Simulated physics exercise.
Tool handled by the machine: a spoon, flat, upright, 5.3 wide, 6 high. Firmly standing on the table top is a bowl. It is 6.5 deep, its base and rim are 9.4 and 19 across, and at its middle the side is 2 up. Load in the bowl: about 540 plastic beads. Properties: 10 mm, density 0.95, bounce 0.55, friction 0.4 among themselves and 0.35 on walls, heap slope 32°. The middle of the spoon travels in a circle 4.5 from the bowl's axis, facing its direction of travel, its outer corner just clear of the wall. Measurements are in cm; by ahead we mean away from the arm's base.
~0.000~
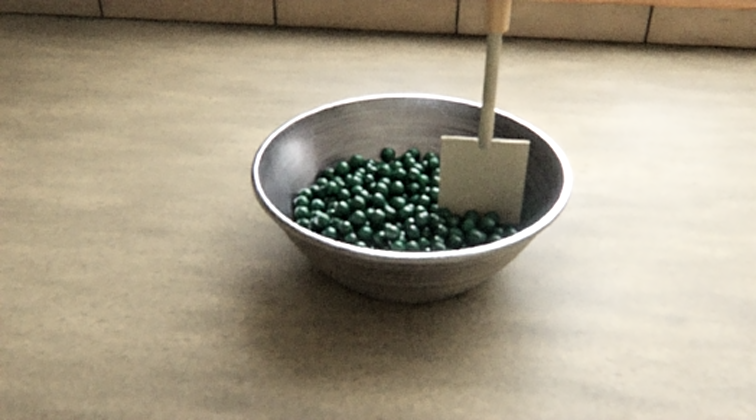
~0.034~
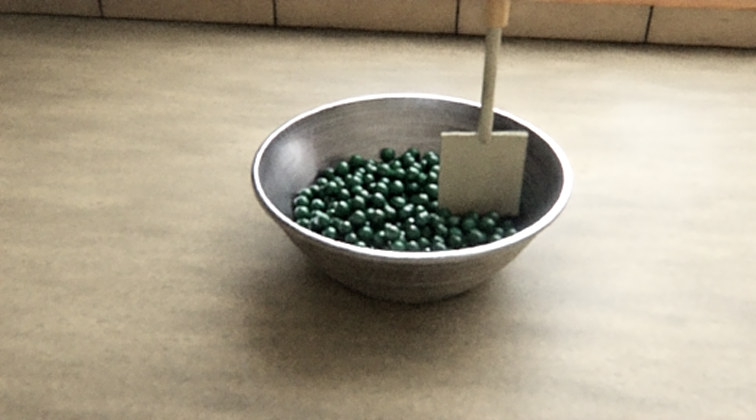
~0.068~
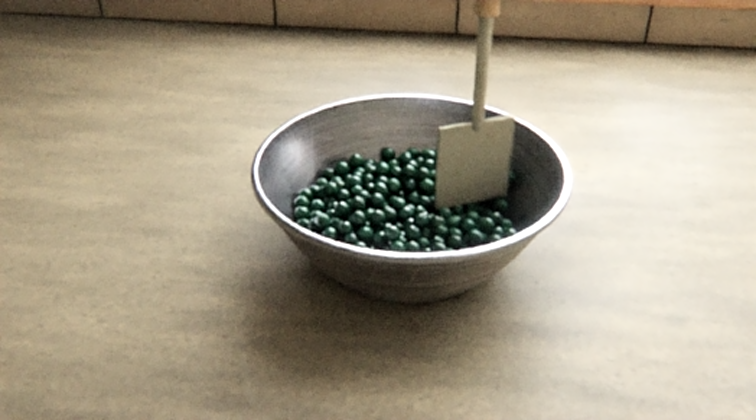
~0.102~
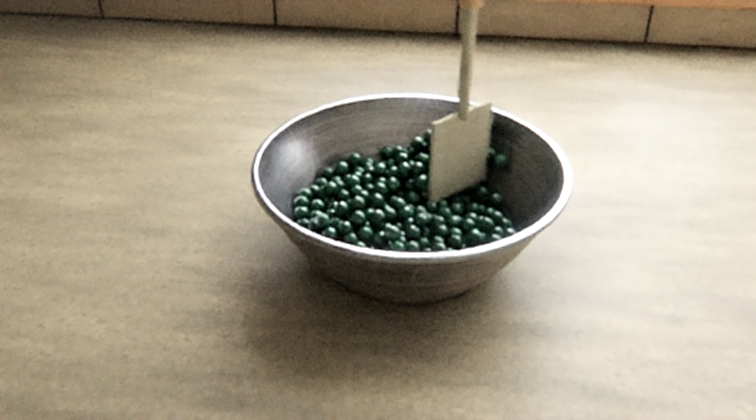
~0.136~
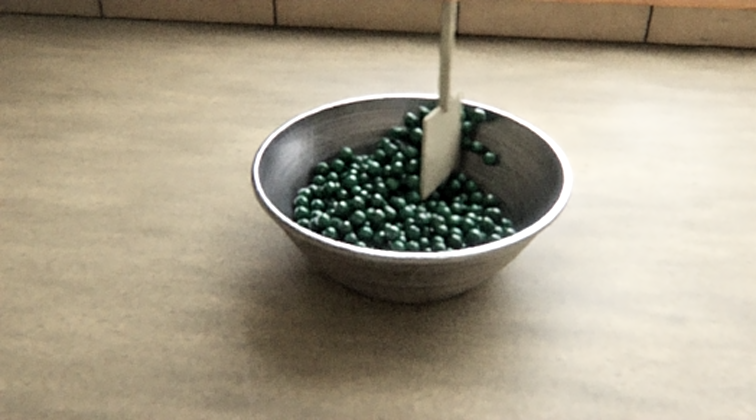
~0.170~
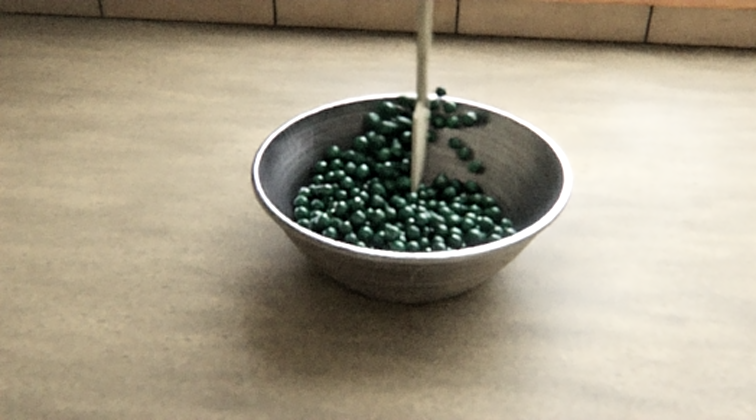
A flat, pale spatula swept through dark green beads in a metal bowl on a table, moving from the right toward the back and turning edge-on as it pushed them up the far side.
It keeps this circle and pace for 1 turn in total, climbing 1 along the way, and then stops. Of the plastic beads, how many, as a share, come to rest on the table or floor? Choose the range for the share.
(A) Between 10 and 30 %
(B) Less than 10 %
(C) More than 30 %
Less than 10 %.
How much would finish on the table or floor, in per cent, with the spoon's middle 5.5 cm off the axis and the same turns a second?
Then about 0 per cent.
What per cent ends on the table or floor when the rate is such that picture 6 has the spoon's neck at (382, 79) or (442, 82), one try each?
First try: About 15 %; second try: About 5 %.
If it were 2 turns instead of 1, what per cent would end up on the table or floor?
It would be around 10 per cent.
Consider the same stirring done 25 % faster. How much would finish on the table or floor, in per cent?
Then roughly 15 per cent.
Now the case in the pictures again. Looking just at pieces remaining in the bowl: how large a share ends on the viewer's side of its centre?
About 45 per cent.
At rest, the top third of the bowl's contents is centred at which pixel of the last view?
Close to (453, 195).
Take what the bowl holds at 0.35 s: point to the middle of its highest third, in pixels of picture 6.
Upper-third centre: Approx. (340, 215) px.
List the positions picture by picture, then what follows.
In the first frame, the spoon neck at (487, 117), 0° round; upper third of the load around (399, 209), from x 300 to 515, top at y 155; 536 in the bowl.
In the second frame, the spoon neck at (487, 112), 8° round; upper third of the load around (407, 205), from x 300 to 515, top at y 155.
In the third frame, the spoon neck at (479, 100), 28° round; upper third of the load around (407, 201), from x 300 to 510, top at y 145.
In the fourth frame, the spoon neck at (465, 90), 47° round; upper third of the load around (405, 196), from x 300 to 510, top at y 130.
In the fifth frame, the spoon neck at (445, 83), 67° round; upper third of the load around (398, 187), from x 300 to 510, top at y 110.
In the sixth frame, the spoon neck at (422, 78), 86° round; upper third of the load around (388, 185), from x 300 to 510, top at y 90; 536 in the bowl.
After 0.35 s, 191° round, highest piece 8 above the table; 528 in the bowl, 3 on the table or floor, 5 in flight or on the tool.
After 0.53 s, 296° round, highest piece 8 above the table; 512 in the bowl, 16 on the table or floor, 8 in flight or on the tool.
After 0.82 s, 0° round, highest piece 6 above the table; 502 in the bowl, 33 on the table or floor, 1 in flight or on the tool.
After 1.52 s, 0° round, highest piece 6 above the table; 502 in the bowl, 34 on the table or floor.
In the end, 502 in the bowl, 34 on the table or floor. That is 6 % on the table or floor.
